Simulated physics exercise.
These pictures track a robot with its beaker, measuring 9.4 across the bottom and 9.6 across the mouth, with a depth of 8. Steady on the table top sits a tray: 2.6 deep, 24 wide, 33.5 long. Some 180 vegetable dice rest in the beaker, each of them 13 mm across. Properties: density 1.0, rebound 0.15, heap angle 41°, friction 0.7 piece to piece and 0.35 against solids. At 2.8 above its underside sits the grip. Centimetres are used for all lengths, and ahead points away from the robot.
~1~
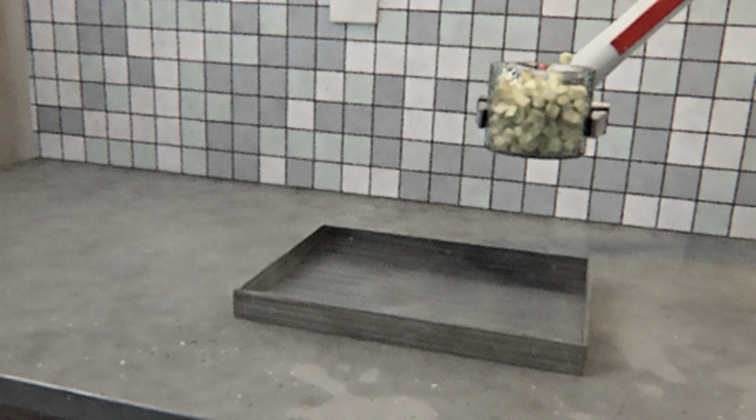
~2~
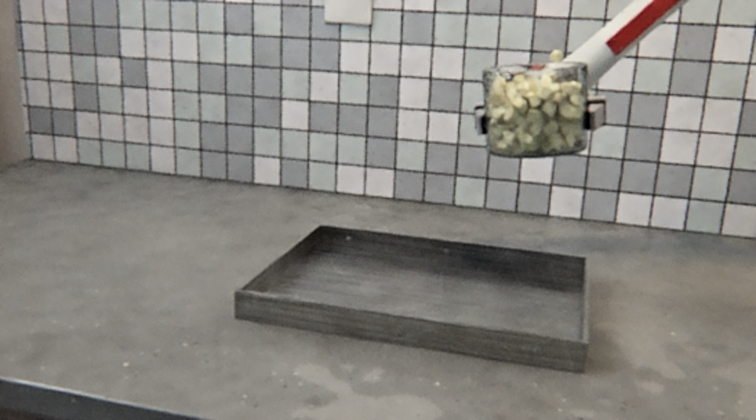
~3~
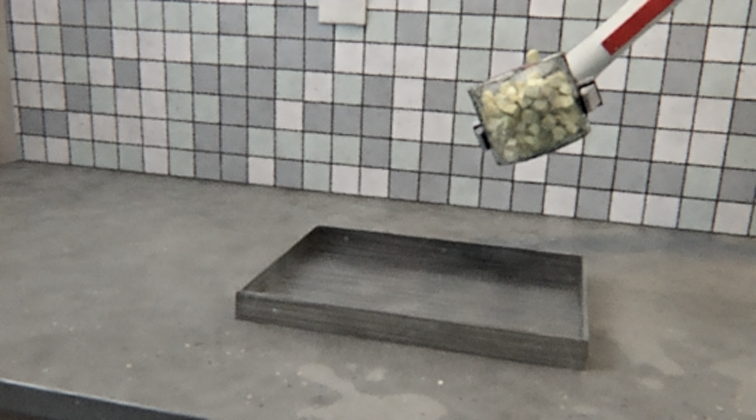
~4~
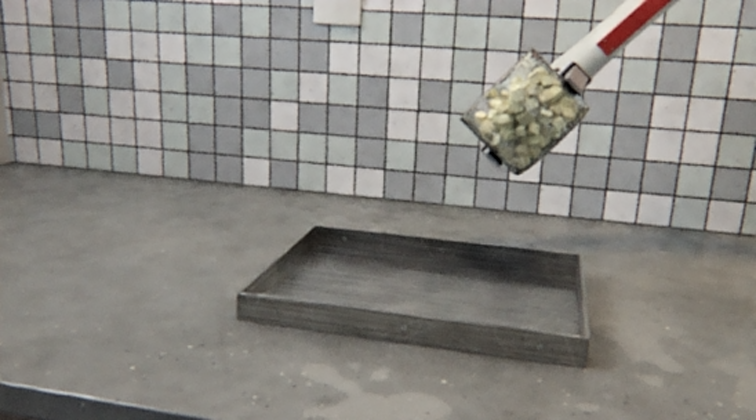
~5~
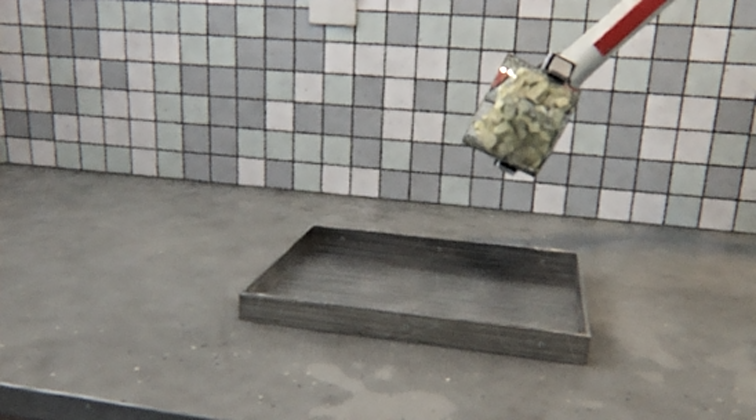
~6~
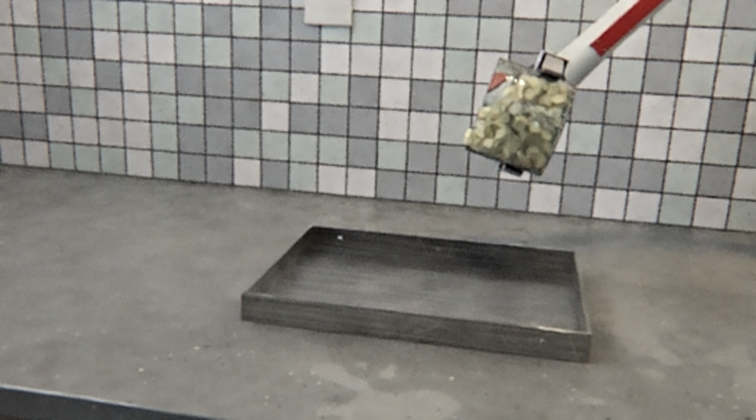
Above a dark tray on a grey counter, a robot arm steadily tilts a beaker of pale dice.
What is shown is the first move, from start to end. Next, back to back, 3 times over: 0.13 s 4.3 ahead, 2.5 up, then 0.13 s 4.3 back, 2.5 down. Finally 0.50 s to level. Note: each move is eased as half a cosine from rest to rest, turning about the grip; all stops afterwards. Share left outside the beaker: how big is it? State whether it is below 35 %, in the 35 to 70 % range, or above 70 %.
It is above 70 %.
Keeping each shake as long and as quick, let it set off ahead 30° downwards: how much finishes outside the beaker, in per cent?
Some 35 per cent.
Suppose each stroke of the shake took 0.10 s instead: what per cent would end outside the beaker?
It would come to around 100 %.
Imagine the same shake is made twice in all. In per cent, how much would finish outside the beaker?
Roughly 75 in a hundred.
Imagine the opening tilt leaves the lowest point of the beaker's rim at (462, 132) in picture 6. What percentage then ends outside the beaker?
About 60 %.
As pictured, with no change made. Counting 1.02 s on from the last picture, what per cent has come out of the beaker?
Share out so far: Near 85 %.
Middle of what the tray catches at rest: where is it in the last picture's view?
Near (393, 282).
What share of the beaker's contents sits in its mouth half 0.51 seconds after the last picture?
95 per cent.
Then, 0.51 s on, tilted 74° forward, highest piece 21 above the table; 93 in the tray, 55 in the beaker, 31 in flight or on a rim.
Then, 1.02 s on, tilted 38° forward, highest piece 21 above the table; 152 in the tray, 26 in the beaker, 1 in flight or on a rim.
Then, 1.48 s on, level, highest piece 22 above the table; 153 in the tray, 26 in the beaker.
Then, 2.53 s on, level, highest piece 22 above the table; 153 in the tray, 26 in the beaker.
In the end, 153 in the tray, 26 in the beaker. That is 85 % outside the beaker.
